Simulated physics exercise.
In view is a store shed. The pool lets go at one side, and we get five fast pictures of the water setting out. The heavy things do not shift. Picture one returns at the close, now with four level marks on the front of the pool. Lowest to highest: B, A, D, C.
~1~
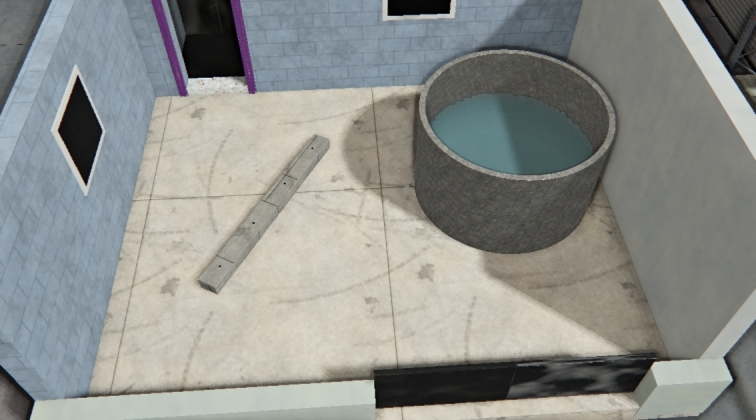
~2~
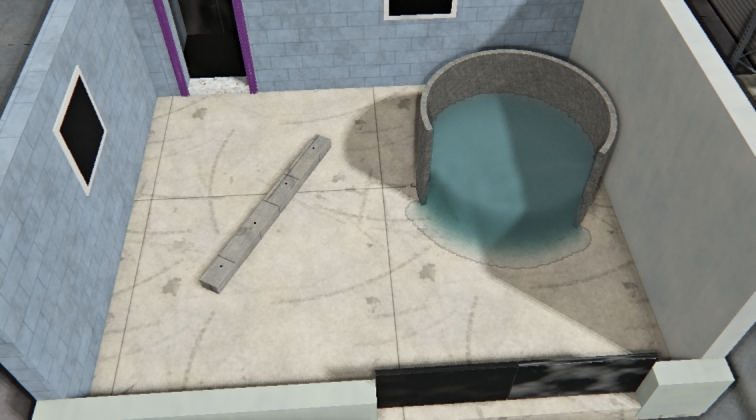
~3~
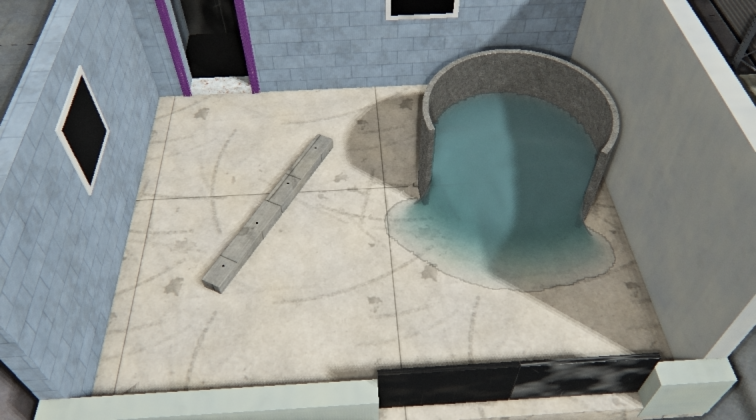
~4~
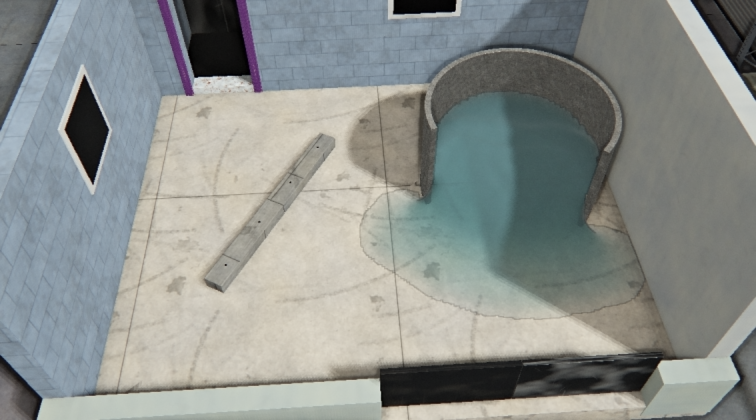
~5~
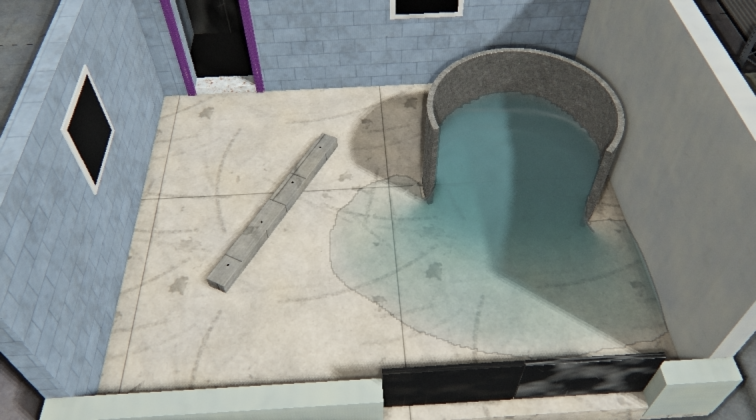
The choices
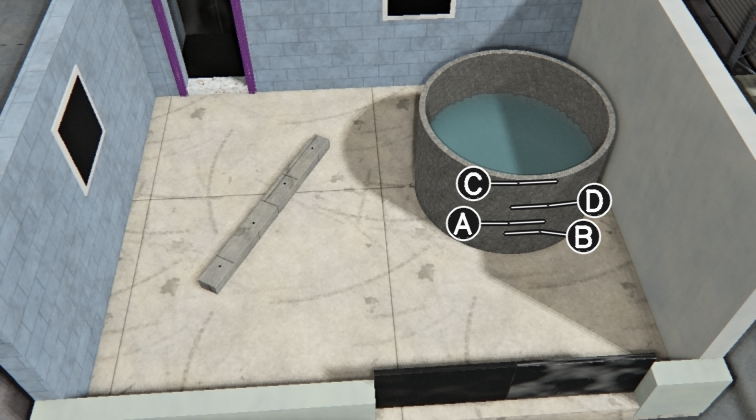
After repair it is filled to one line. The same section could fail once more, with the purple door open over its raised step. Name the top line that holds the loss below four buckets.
Go for A.
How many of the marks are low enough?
Two.
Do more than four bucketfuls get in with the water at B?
No.
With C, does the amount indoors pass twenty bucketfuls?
Yes, clearly.
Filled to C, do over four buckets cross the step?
Yes, that goes wrong.
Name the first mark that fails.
Here it is mark D.
In white, A at (525, 222); B at (523, 232); C at (536, 182); D at (530, 206); from the bottom up B, A, D, C.
For mark A, a splash gets over, under a bucket.
For mark B, nothing gets over.
For mark C, dozens of bucketfuls pour in.
For mark D, about 10 bucketfuls get in.
